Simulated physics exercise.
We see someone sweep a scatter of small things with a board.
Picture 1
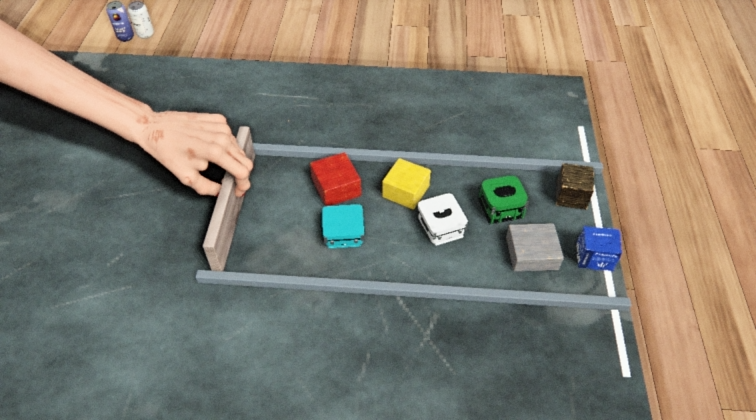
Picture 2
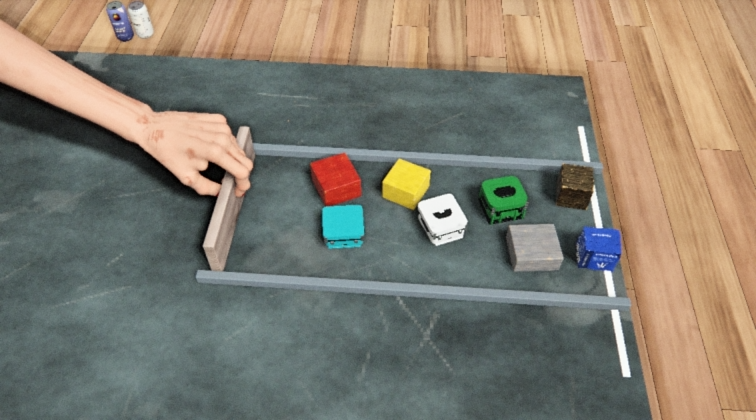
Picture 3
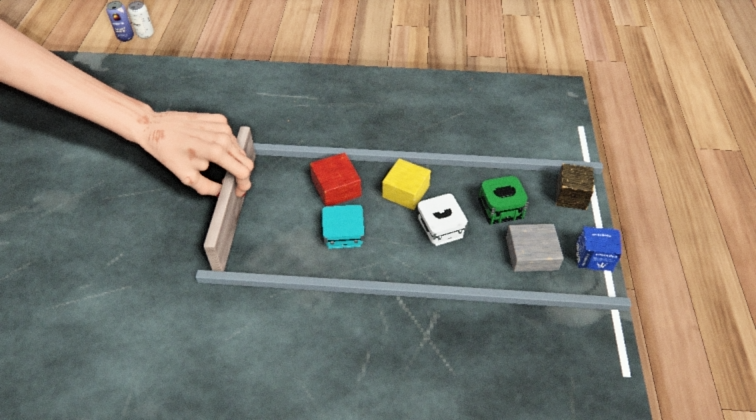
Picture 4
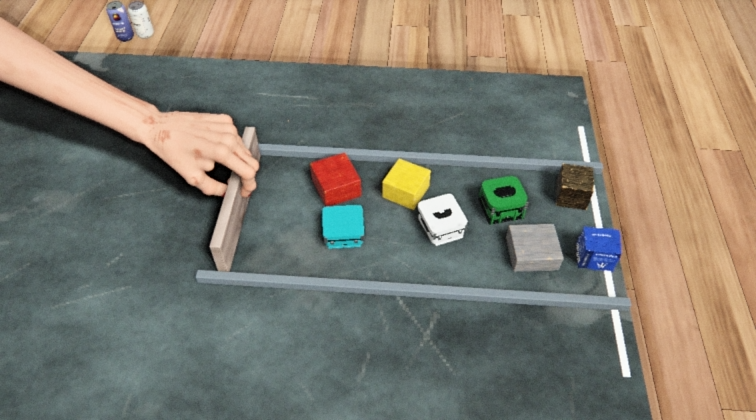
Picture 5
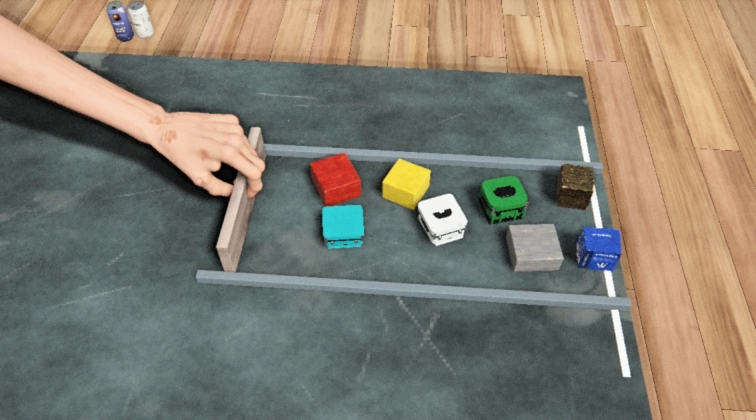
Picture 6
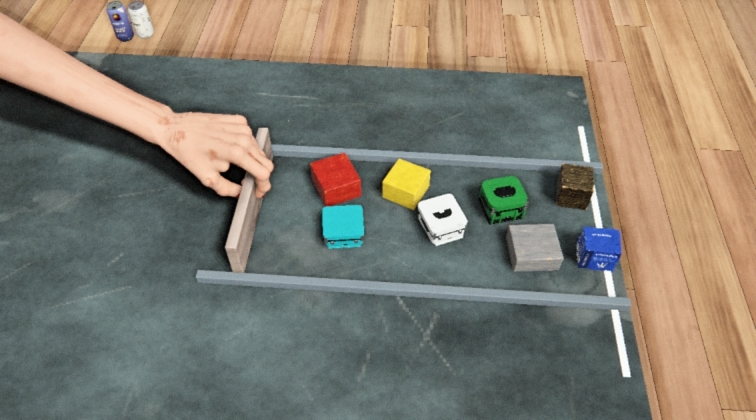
A board held upright by a hand stays still at first, then slides slightly right between two grey rails on a dark surface, while the scattered red, yellow, cyan, white, green, grey, black and blue blocks remain motionless, untouched.
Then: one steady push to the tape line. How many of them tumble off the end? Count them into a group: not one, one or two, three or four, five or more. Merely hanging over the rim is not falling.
Off the edge: Upward of four.
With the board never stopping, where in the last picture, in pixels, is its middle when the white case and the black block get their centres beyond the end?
When the white case crosses, the middle is near (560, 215); when the black block crosses, near (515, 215).
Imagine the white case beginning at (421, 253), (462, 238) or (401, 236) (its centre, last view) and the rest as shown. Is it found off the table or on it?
Taking the spots in order, it plunges, plunges, and plunges.
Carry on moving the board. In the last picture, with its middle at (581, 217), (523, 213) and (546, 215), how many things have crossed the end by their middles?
6; 4; 4.
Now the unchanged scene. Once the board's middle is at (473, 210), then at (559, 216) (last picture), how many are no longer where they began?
Well, it's 8 at the first one and 8 at the second.
Early on, none off yet; blue box at rest near (598, 249); black block at rest near (575, 187); grey block at rest near (534, 247).
Finally, the number that fall off is five or more; lost, red block, turquoise case, yellow block, white case, green case, grey block, black block and blue box.
